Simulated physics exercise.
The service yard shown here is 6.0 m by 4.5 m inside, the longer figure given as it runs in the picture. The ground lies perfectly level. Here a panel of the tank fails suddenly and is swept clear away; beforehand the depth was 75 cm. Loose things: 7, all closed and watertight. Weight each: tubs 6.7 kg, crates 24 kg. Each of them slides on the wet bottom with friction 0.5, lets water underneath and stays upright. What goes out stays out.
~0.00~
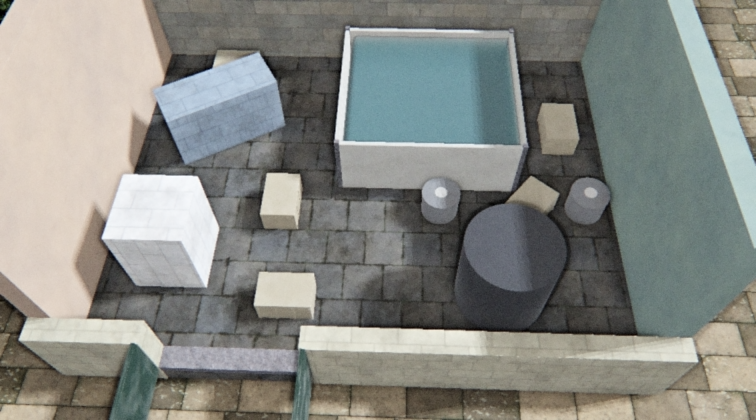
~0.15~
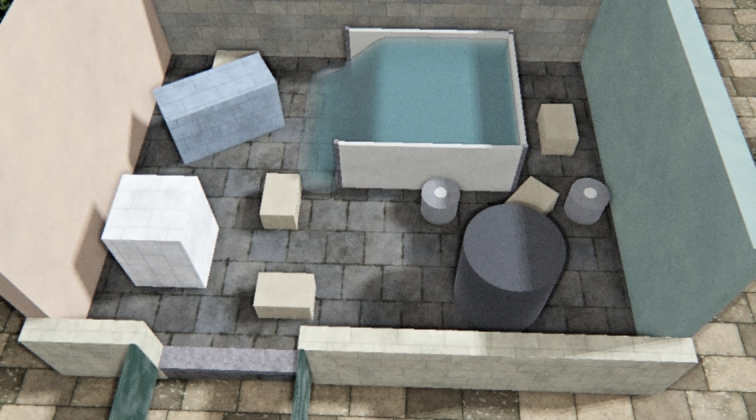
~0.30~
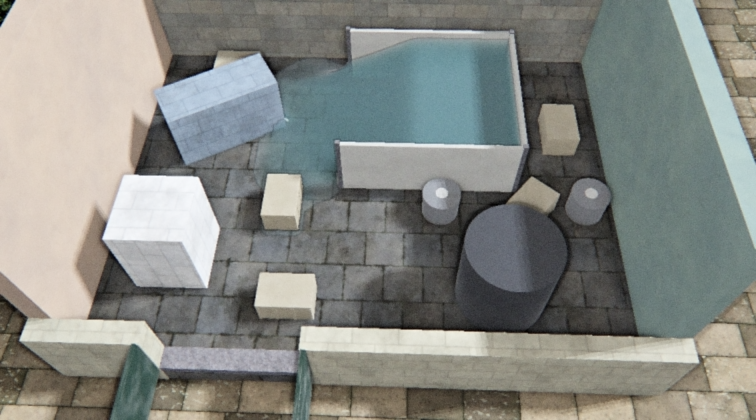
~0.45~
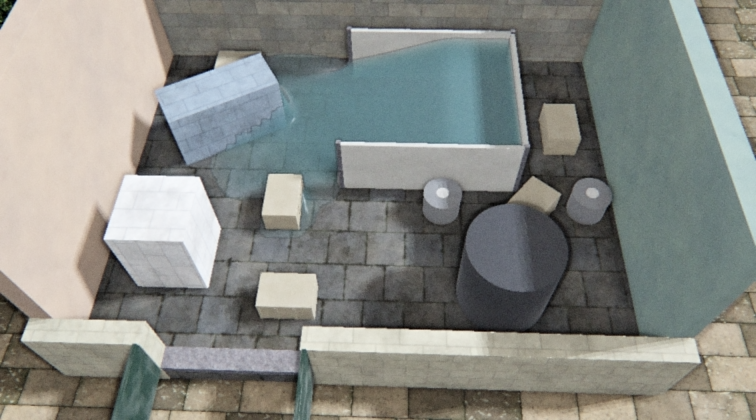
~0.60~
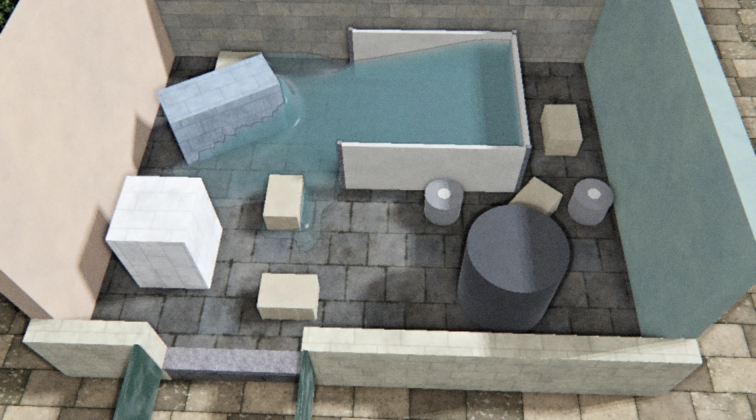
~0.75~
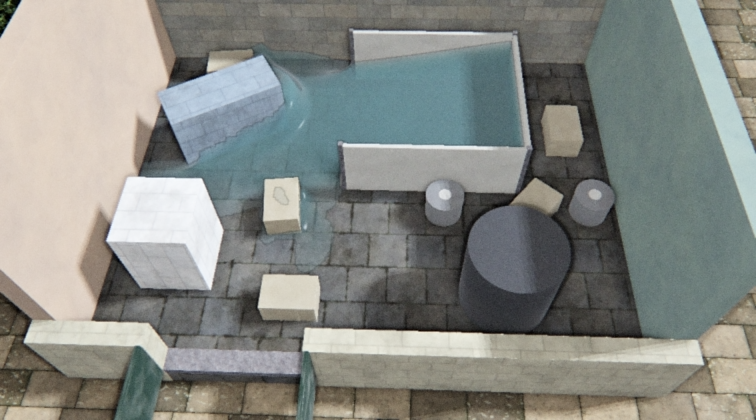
Water pouring from the open left side of a white-walled tank, spreading around a blue block and small crates on dark paving.
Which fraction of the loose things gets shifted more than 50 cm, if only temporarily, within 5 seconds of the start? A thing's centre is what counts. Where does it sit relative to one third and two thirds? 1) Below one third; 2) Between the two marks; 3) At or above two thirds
Between the two marks.
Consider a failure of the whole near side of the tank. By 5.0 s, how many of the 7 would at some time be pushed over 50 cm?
In that case the number is 6.
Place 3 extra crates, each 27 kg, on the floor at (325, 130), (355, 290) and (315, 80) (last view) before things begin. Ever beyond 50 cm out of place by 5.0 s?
In order: Beyond it, beyond it, beyond it.
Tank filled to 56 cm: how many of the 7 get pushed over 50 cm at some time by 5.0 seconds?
The answer would then be 3.
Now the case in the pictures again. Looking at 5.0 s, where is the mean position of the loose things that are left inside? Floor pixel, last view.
Averaged position, last view: Near pixel (470, 193).
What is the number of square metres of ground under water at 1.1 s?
About 11.5 m2 is covered.
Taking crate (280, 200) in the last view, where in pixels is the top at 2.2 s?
Around (251, 292).
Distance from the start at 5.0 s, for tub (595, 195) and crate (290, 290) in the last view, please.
Shifts in order: 5 cm; 150 cm.
After 1.1 s 1 of 7 are over 50 cm from their spots; 0 afloat.
After 2.2 s 2 of 7 are over 50 cm from their spots; 1 afloat.
After 3.5 s 2 of 7 are over 50 cm from their spots; 1 afloat.
After 5.0 s 2 of 7 are over 50 cm from their spots, and 3 have been at some point; 2 afloat.
